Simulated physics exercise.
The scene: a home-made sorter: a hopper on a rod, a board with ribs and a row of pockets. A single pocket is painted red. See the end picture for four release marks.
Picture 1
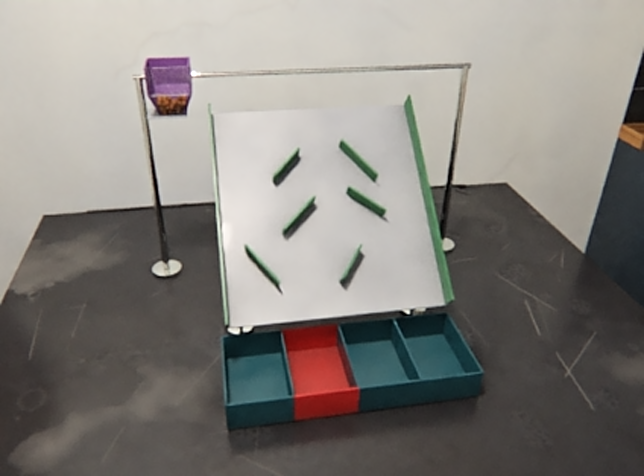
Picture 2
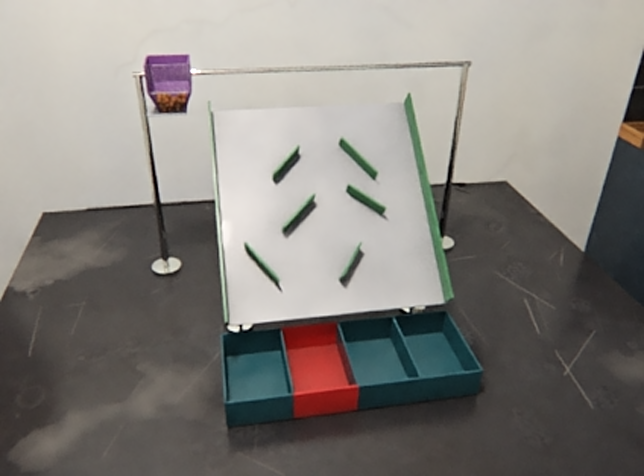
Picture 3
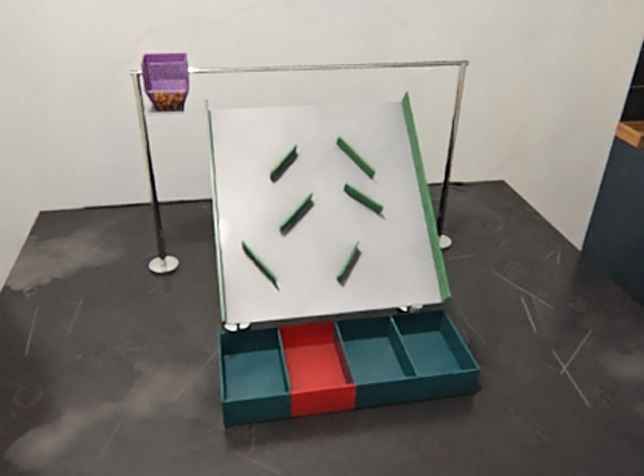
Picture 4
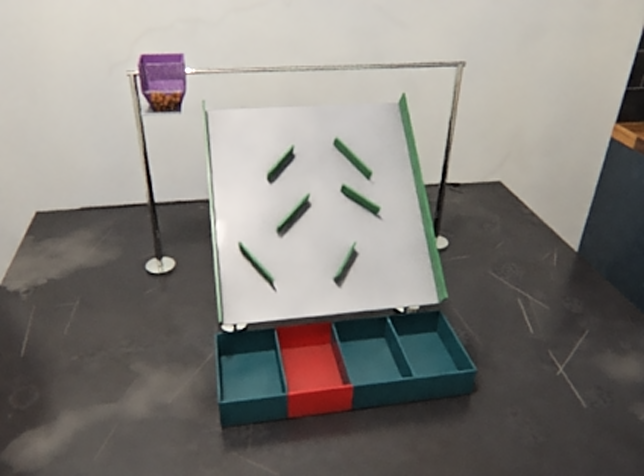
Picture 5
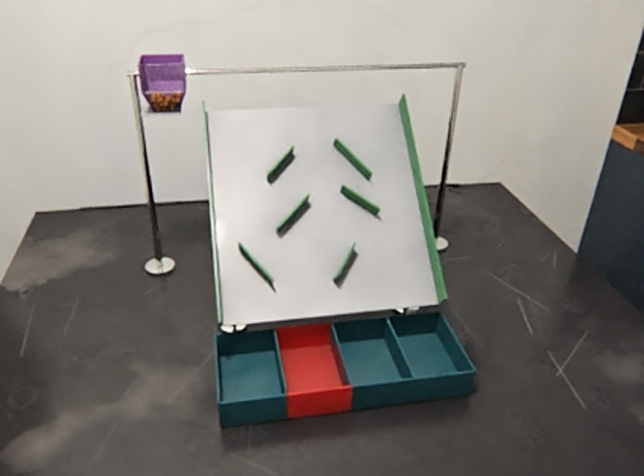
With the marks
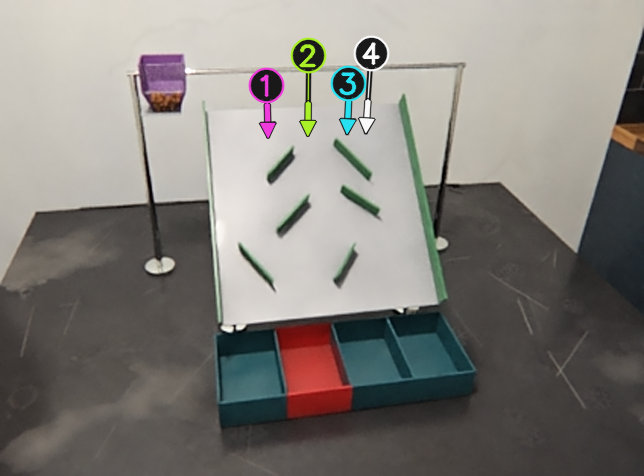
On a dark tabletop against a pale wall, a purple hopper holding small brown pieces hangs at the left end of a metal rod, beside a tilted white board with six green ribs. The view shifts very slightly, while the hopper, board and four empty pockets, one red, show no clear movement.
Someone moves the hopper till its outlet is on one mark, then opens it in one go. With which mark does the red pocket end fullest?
2 works best here.
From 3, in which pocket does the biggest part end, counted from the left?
It is the fourth one.
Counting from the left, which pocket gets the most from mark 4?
The fourth.
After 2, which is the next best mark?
1.
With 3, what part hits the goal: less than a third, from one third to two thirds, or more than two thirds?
Mark 3 gives less than a third.
On the marked copy, mark 1 meets the board at (268, 132); mark 2 meets the board at (307, 130); mark 3 meets the board at (347, 128); mark 4 meets the board at (366, 127).
For mark 1, roughly two thirds in the red pocket, roughly a third in other pockets.
For mark 2, the larger part in the red pocket, roughly a quarter in other pockets.
For mark 3, about a tenth in the red pocket, almost all in other pockets.
For mark 4, not one piece in the red pocket, almost all in other pockets, just a few outside the box.
